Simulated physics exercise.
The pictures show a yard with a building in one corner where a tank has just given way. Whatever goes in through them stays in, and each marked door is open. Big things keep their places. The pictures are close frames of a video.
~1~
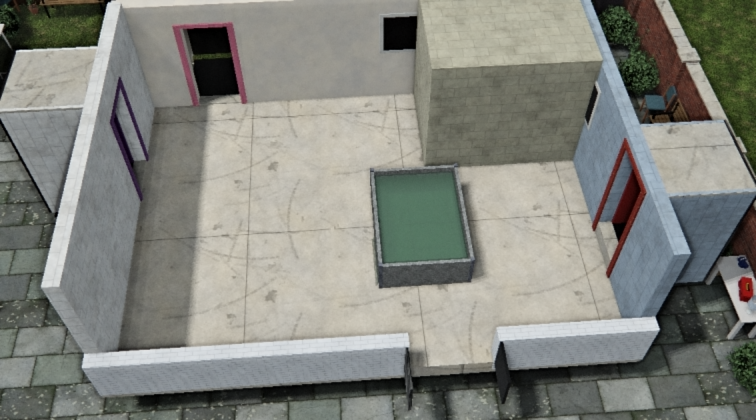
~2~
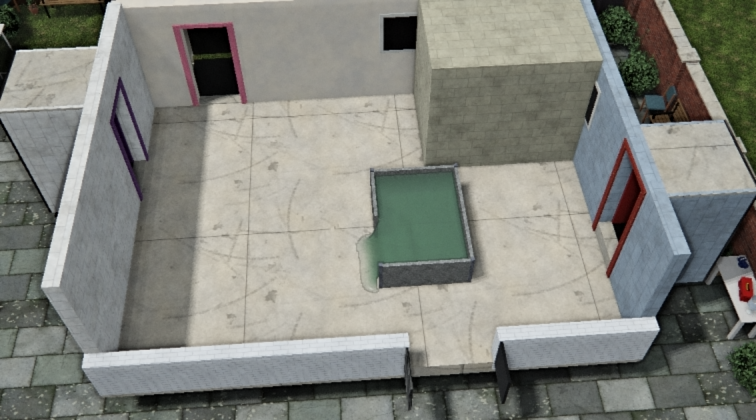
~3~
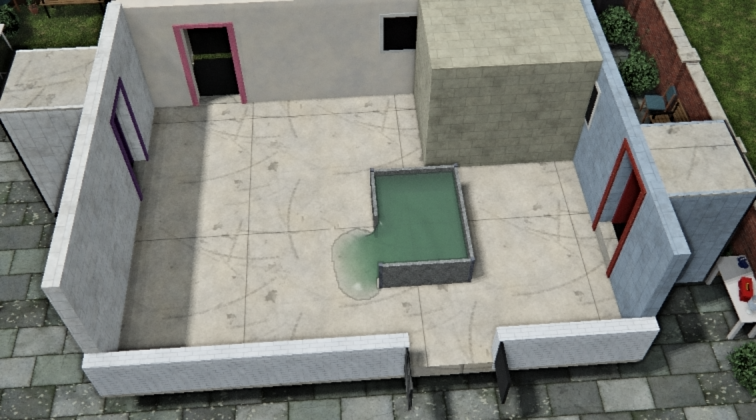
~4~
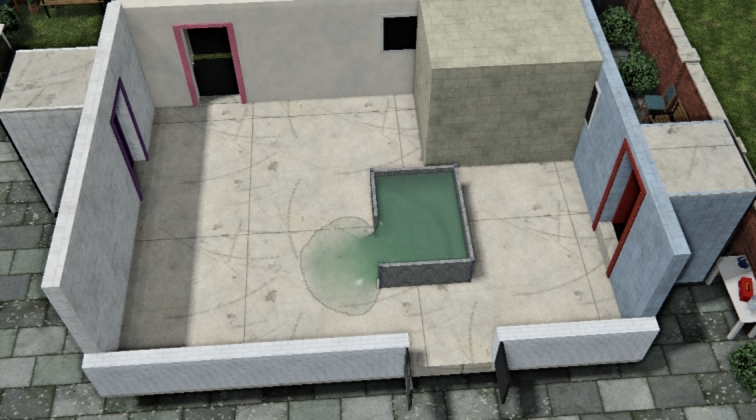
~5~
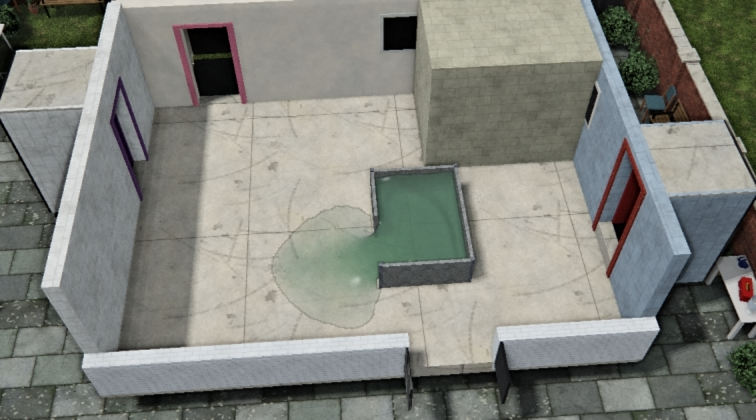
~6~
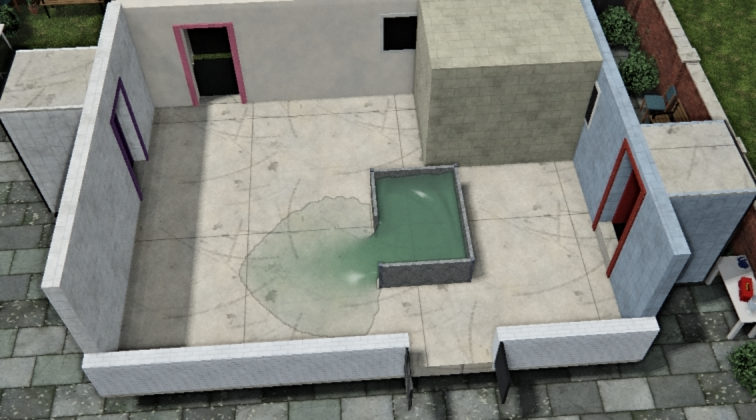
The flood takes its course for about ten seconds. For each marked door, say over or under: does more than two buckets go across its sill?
Result: The pink door will be overrun. The purple door will be overrun. The red door will keep it to two buckets.
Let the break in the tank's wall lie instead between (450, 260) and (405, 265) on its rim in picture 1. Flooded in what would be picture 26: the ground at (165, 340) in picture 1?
There: Wet.
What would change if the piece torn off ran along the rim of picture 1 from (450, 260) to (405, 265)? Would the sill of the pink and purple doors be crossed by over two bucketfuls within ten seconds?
Well, the pink door comes up short, but the purple door comes up short.
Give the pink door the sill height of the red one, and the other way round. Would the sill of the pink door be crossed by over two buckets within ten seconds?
After the swap, the pink door falls short.
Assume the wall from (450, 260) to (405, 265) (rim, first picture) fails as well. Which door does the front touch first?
That's the one in red.
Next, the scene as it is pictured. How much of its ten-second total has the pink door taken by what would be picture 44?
Result: 5 % of the ten-second total.
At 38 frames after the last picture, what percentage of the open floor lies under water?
Around 50 percent of it.
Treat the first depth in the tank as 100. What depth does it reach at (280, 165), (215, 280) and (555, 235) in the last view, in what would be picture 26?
My figures are about 2, 6 and 0 percent.
A moment on, water covers 30 % of the floor; the pink door not reached, the purple door not reached, the red door not reached.
Next, water covers 35 % of the floor; the pink door not reached, the purple door not reached, the red door not reached.
Then, water covers 40 % of the floor; the pink door not reached, the purple door under two buckets in, the red door not reached.
Later, water covers 50 % of the floor; the pink door under two buckets in, the purple door over two buckets in, the red door not reached.
In the end, water covers 70 % of the floor; the pink door far over two buckets in, the purple door over two buckets in, the red door not reached.
